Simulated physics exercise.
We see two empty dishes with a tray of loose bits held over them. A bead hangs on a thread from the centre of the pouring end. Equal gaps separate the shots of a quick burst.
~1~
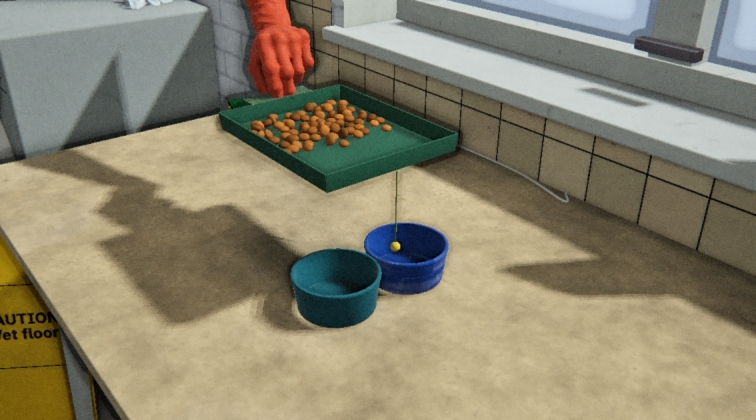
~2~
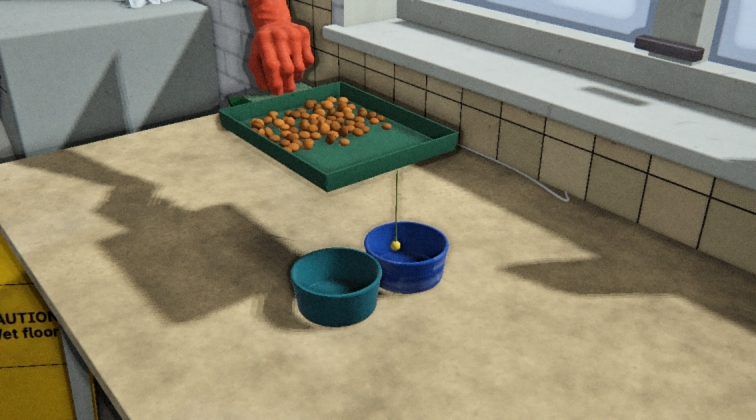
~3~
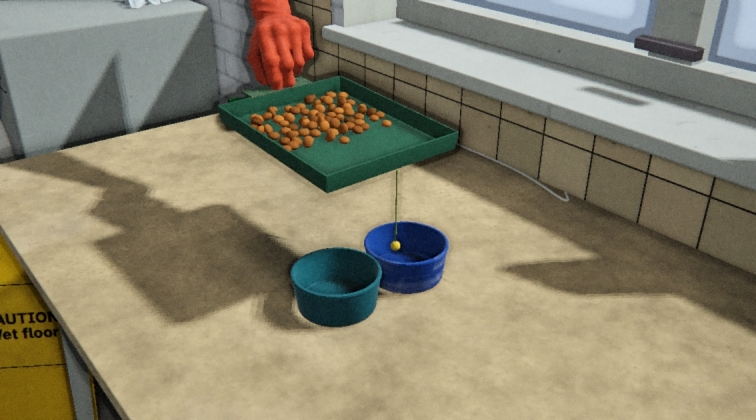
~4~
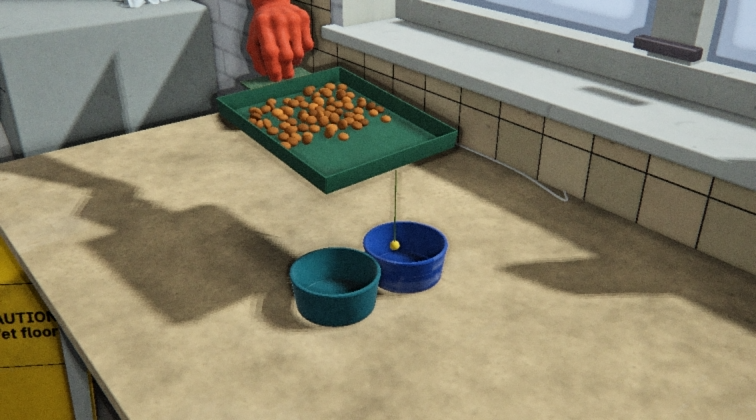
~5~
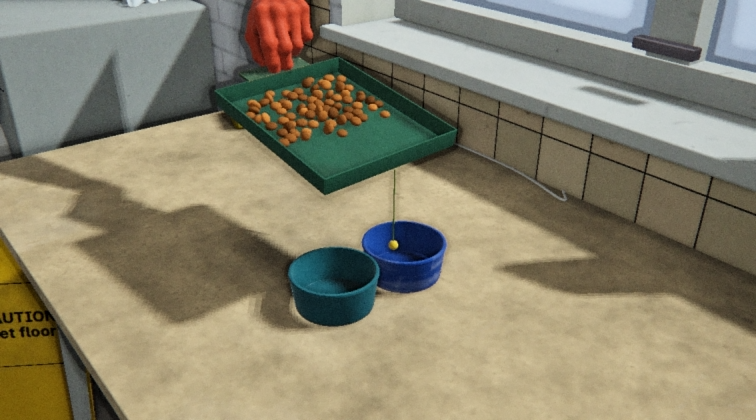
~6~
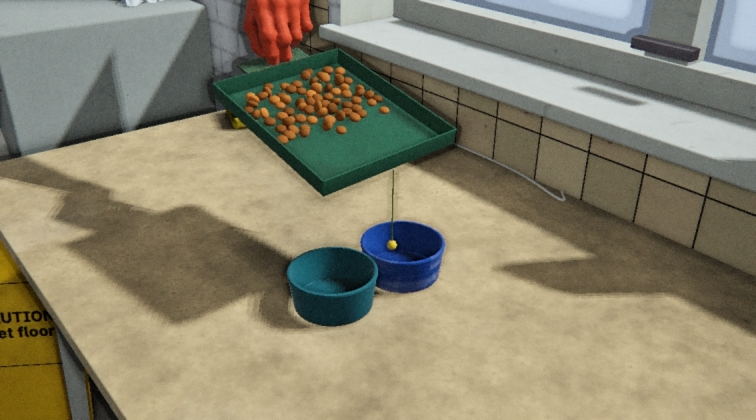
At first, a red-gloved hand is at the back of a green tray of brown bits, held nearly level above a teal dish and a blue dish, with a yellow bead hanging on a thread. Then the tray's back edge rises slightly, tilting it gently toward the front-left corner, while the dishes stay empty.
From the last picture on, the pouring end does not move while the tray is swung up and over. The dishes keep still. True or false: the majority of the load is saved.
False.
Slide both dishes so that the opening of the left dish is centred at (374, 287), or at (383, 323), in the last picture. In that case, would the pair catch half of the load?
The first try: More than half. The second: Under half.
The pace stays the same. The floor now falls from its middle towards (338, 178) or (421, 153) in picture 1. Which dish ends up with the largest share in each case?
Record: Try 1, the dish at the left; try 2, the dish at the right.
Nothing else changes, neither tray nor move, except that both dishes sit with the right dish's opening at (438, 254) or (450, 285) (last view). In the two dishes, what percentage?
It comes to roughly 90 per cent in one try and roughly 30 per cent in the next.
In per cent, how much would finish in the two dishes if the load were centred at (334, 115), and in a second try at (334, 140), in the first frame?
The first start gives 40 percent and the second 40 percent.
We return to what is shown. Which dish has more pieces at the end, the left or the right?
The one at left wins.
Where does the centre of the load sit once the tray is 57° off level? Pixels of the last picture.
I'd put the middle of the pieces at roughly (347, 155).
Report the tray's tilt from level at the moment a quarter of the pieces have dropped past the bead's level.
About 95° of tilt.
Soon after the last picture, tray tipped steeply; nearly all on the tray; a stray few in the air.
A little later, tray tipped right over; about half on the tray; a small part in the left dish; a small part outside both; about a quarter in the air.
Later still, tray tipped past a quarter turn; about a third in the left dish; about two thirds outside both.
At rest, tray tipped past a quarter turn; about a third in the left dish; none in the right dish; about two thirds outside both.
